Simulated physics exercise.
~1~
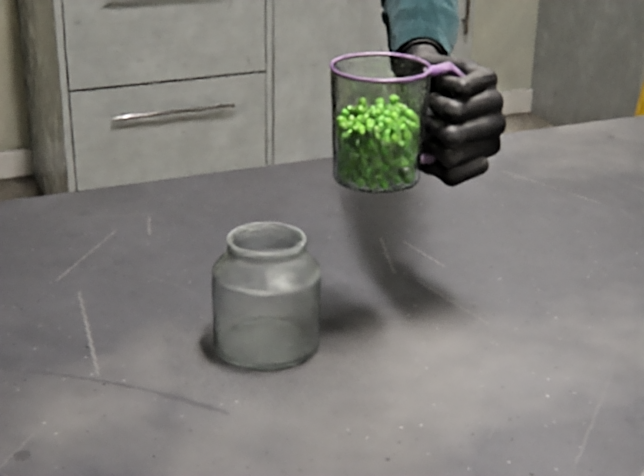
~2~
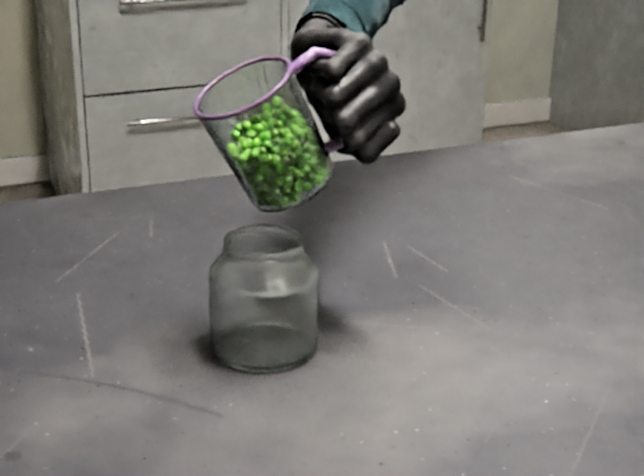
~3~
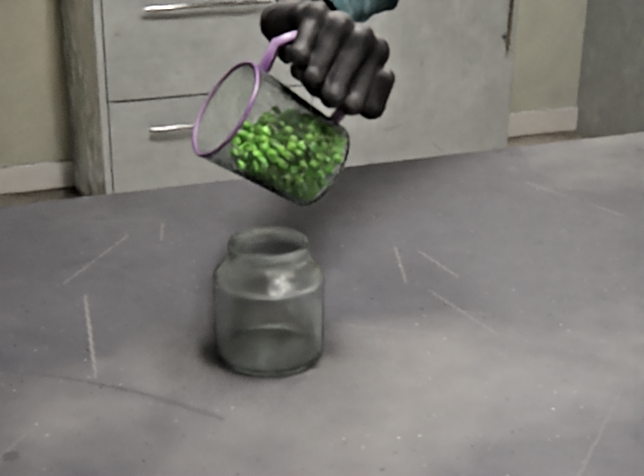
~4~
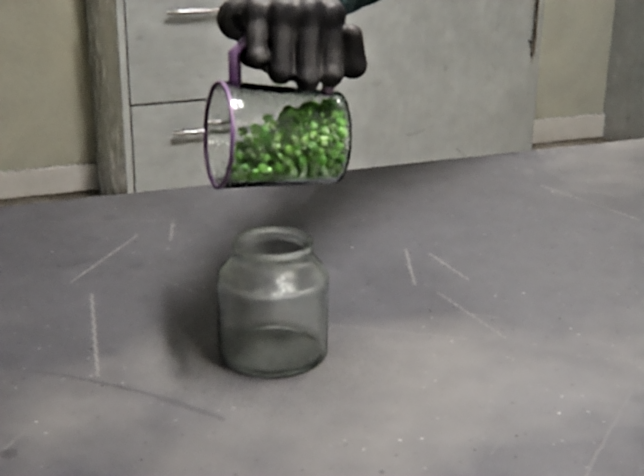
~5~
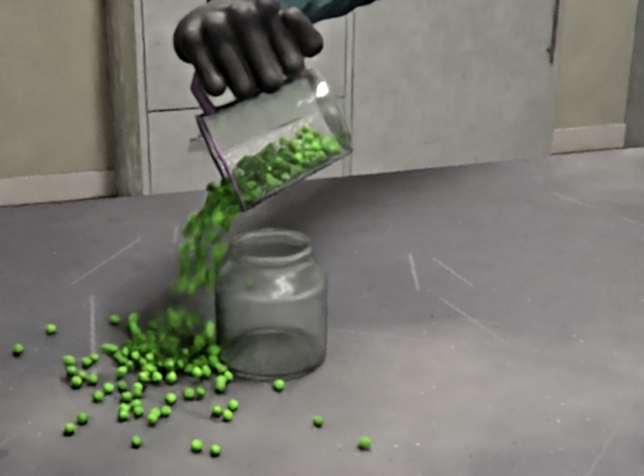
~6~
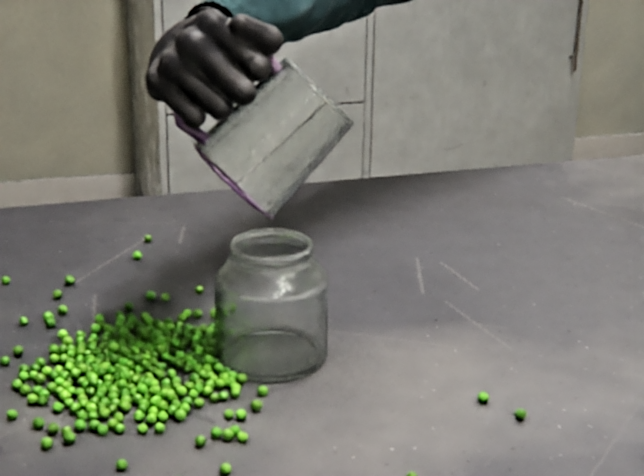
A dark-gloved hand holds a see-through cup with a purple rim and handle, filled with small green balls, above and to the right of an empty glass jar on a grey tabletop. The hand moves the cup left over the jar and begins tilting it leftward. The cup tips onto its side, with the balls still inside. As its rim dips lower, the balls pour down just left of the jar and scatter across the table. The hand tips the cup further until it is empty, leaving a wide green spread mostly on the left, a few strays on the right, and the jar still empty.
